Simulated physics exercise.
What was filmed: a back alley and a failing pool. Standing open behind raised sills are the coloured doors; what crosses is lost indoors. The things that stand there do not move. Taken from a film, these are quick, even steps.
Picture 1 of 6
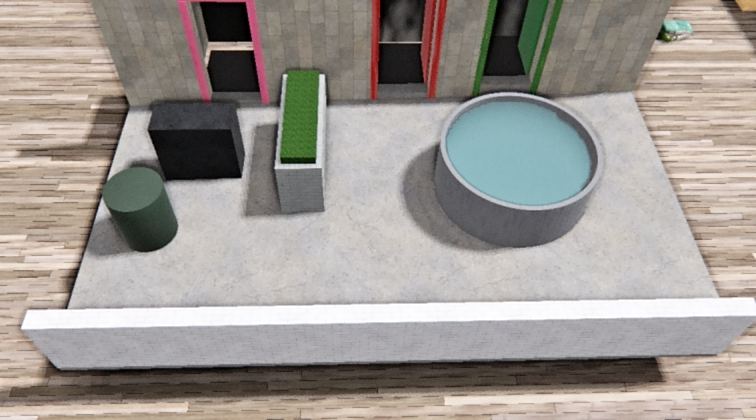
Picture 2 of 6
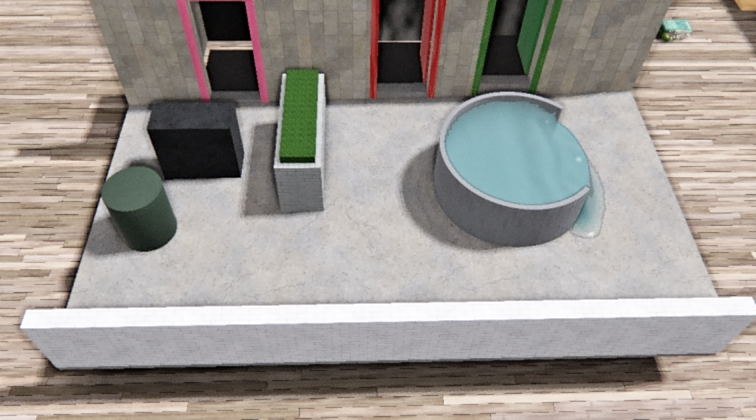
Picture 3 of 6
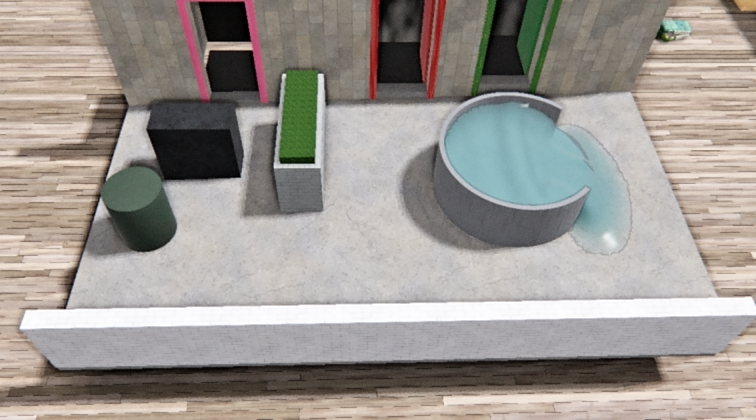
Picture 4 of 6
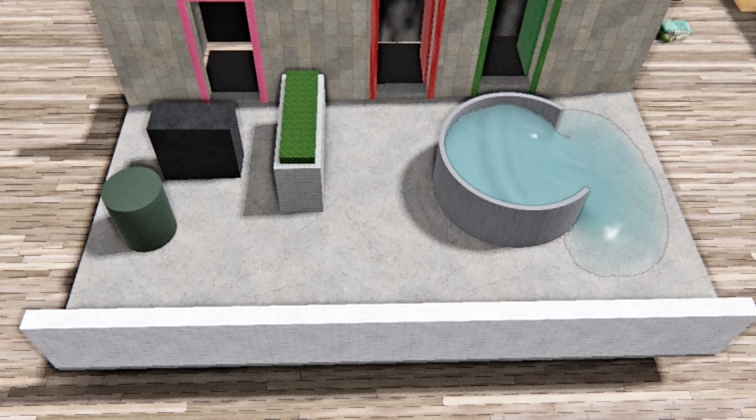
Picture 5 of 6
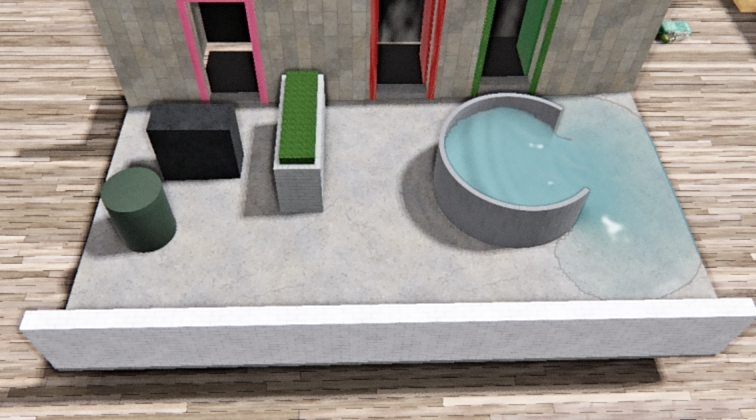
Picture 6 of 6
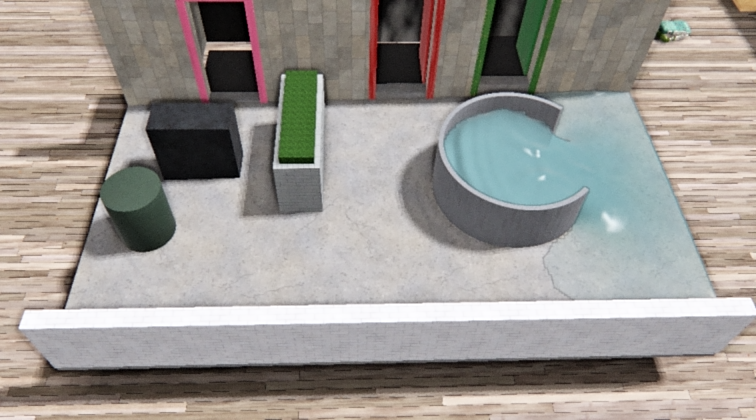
Round grey pool in a back alley standing full, then opening on its right side and pouring water across the pale ground.
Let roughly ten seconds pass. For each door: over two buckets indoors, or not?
Red door: Two buckets or fewer; pink door: Two buckets or fewer; green door: Two buckets or fewer.
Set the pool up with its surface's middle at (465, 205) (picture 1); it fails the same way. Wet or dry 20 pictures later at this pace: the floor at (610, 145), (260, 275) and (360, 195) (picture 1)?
In order, the three spots end up waterlogged, untouched and untouched.
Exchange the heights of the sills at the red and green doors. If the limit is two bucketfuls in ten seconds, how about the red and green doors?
Looking at both, red receives less, and green receives less.
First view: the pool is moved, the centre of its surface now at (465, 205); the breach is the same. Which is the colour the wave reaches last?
The pink one comes last.
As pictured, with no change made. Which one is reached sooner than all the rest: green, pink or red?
My pick is the door marked green.
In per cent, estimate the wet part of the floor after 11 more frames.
Estimated share: Around 25 %.
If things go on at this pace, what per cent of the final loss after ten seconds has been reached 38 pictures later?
Roughly 95 percent.
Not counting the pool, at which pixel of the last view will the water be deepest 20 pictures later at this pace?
I'd point to about (591, 188).
A moment on, water covers 20 % of the floor; the red door not reached, the pink door not reached, the green door wet at the sill, nothing in.
Next, water covers 25 % of the floor; the red door not reached, the pink door not reached, the green door wet at the sill, nothing in.
Then, water covers 25 % of the floor; the red door wet at the sill, nothing in, the pink door not reached, the green door wet at the sill, nothing in.
Later, water covers 25 % of the floor; the red door wet at the sill, nothing in, the pink door not reached, the green door wet at the sill, nothing in.
In the end, water covers 25 % of the floor; the red door wet at the sill, nothing in, the pink door wet at the sill, nothing in, the green door wet at the sill, nothing in.
